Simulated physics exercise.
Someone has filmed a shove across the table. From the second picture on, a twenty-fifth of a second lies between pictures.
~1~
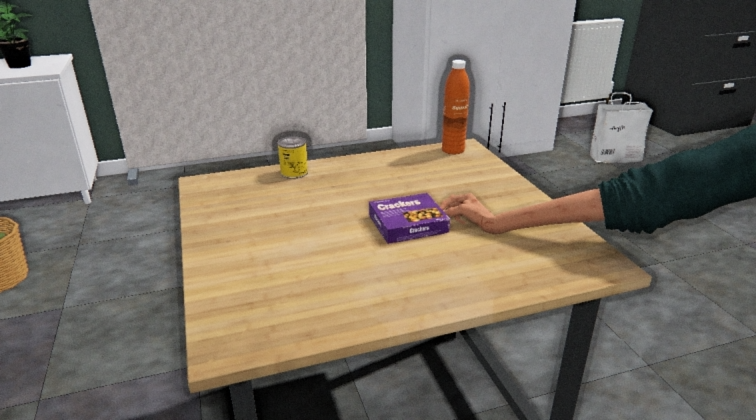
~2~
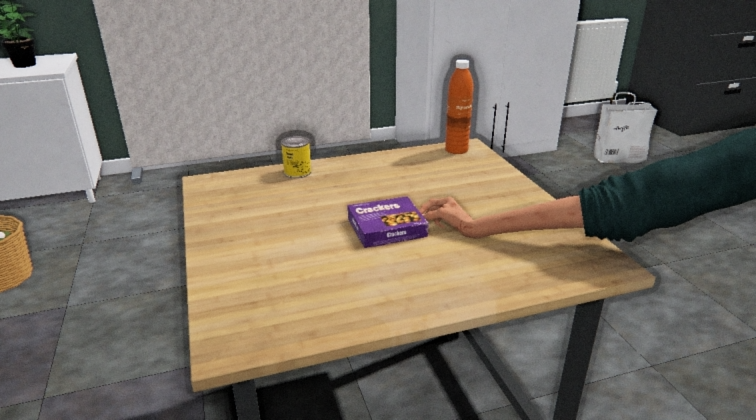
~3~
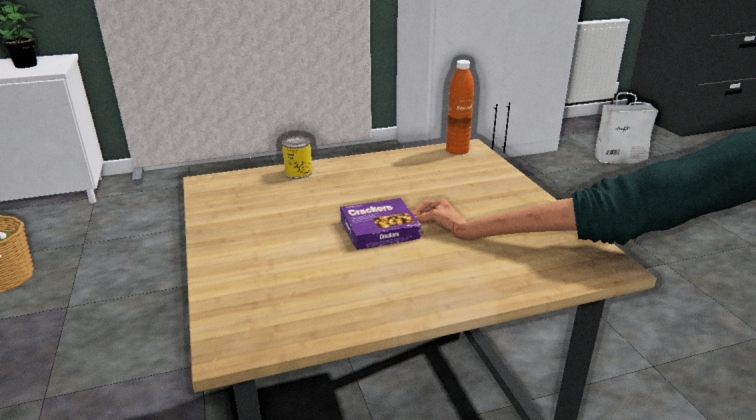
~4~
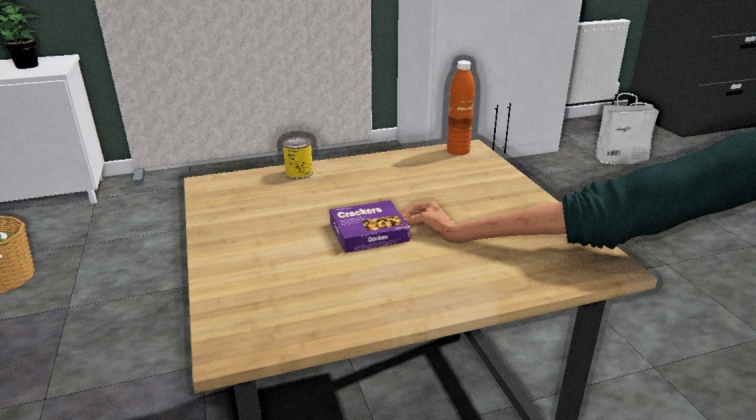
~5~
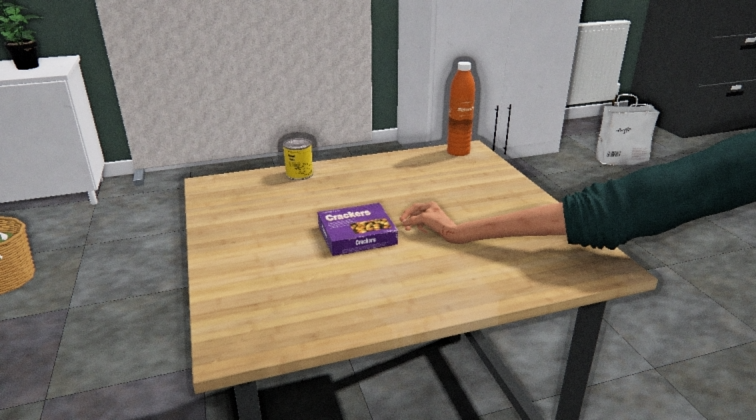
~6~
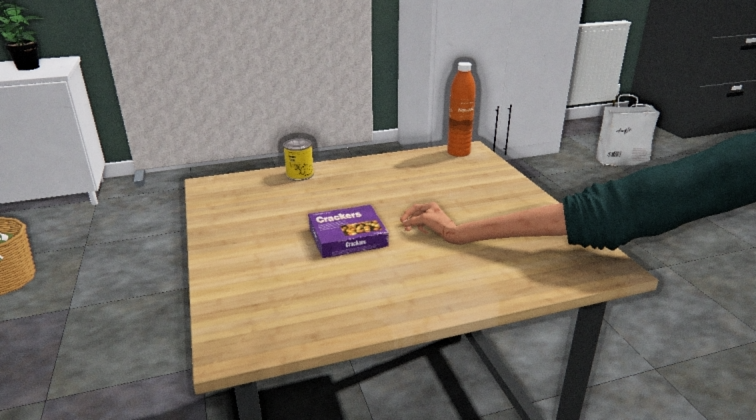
A hand pushing a purple crackers box left across a wooden table, then staying behind as the box slides slightly farther.
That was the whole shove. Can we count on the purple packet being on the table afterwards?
The purple packet remains on top.
Then, 0.10 s on from there, purple packet shifted a little near (333, 233).
Then, 0.20 s on from there, purple packet shifted a little near (331, 233).
In the end, moved from the start, purple packet. At the end, from the last picture's camera, purple packet near (331, 233).
